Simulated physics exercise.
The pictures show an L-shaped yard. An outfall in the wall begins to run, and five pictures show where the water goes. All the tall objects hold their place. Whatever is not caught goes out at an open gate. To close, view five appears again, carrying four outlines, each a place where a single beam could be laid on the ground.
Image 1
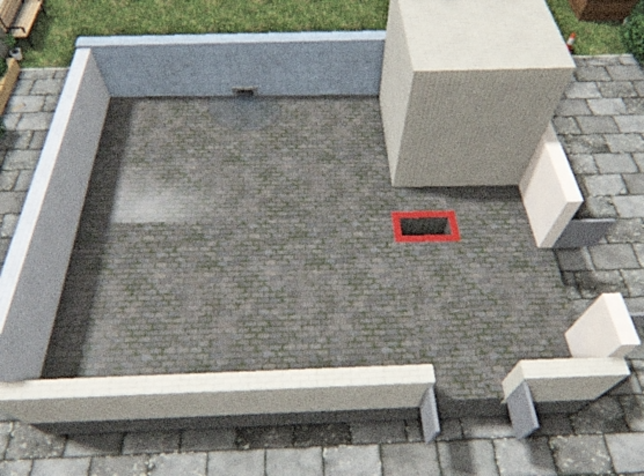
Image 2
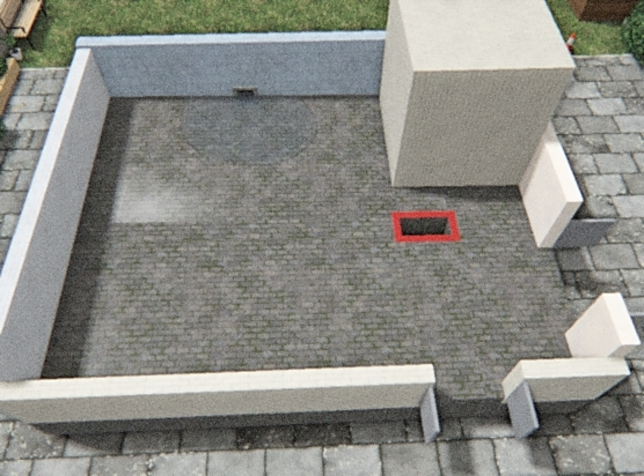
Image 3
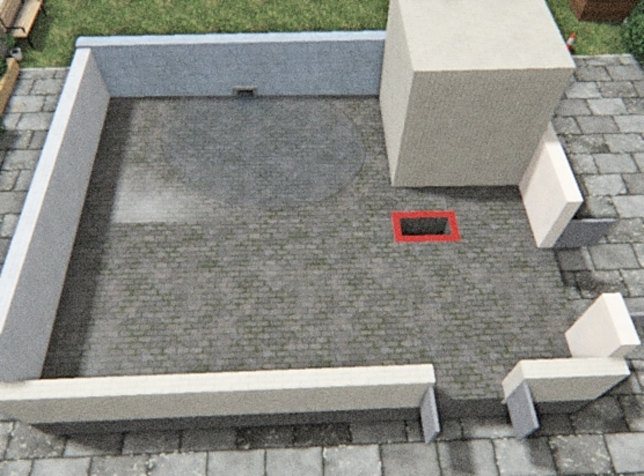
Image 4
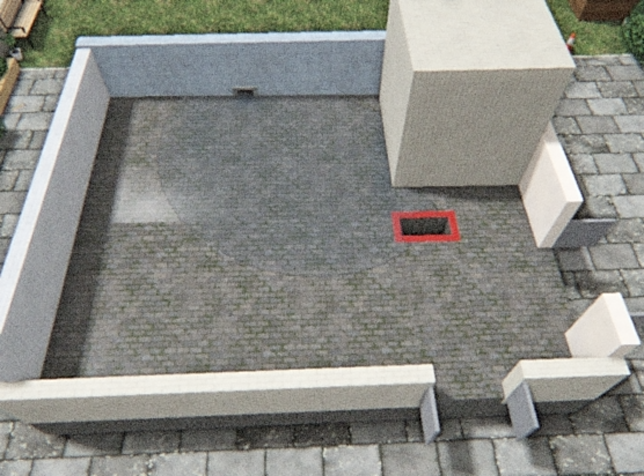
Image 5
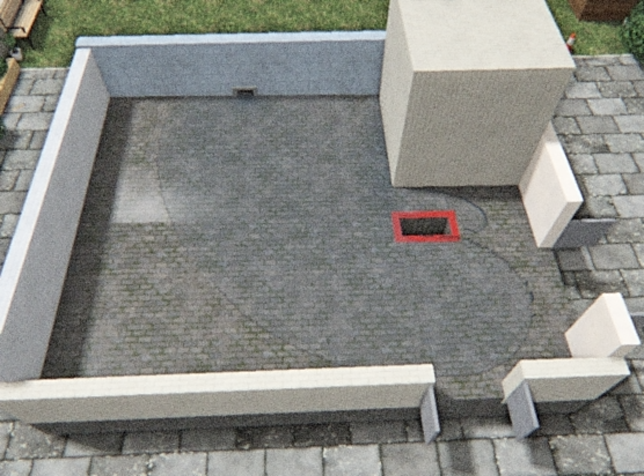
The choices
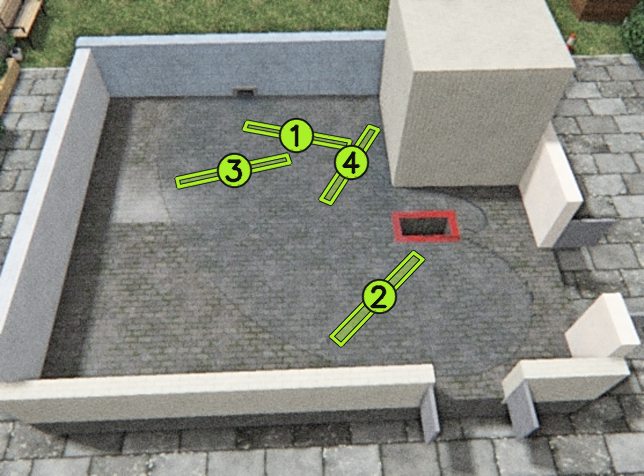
A large beige block stands in the back right of an L-shaped paved yard, seen from above at an angle by a still camera. Pale low walls enclose the grey bricks, with a small outlet in the back wall, a red-rimmed pit right of centre and open grey gates at the right and front. A thin, dark sheet of water spreads from the outlet across the paving, reaches the pit and extends around it toward the front right.
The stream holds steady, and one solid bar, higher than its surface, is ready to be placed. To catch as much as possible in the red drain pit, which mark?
2 is best.
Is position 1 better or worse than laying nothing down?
Worse.
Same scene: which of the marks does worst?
That is position 4.
In lime, 1 from (245, 125) to (348, 144); 2 from (336, 340) to (418, 256); 3 from (177, 182) to (288, 158); 4 from (325, 201) to (373, 128).
For position 1, about 27 % of the stream goes into the red drain pit, about 73 % out by the gates.
For position 2, about 60 % of the stream goes into the red drain pit, about 40 % out by the gates.
For position 3, about 39 % of the stream goes into the red drain pit, about 61 % out by the gates.
For position 4, about 12 % of the stream goes into the red drain pit, about 87 % out by the gates.
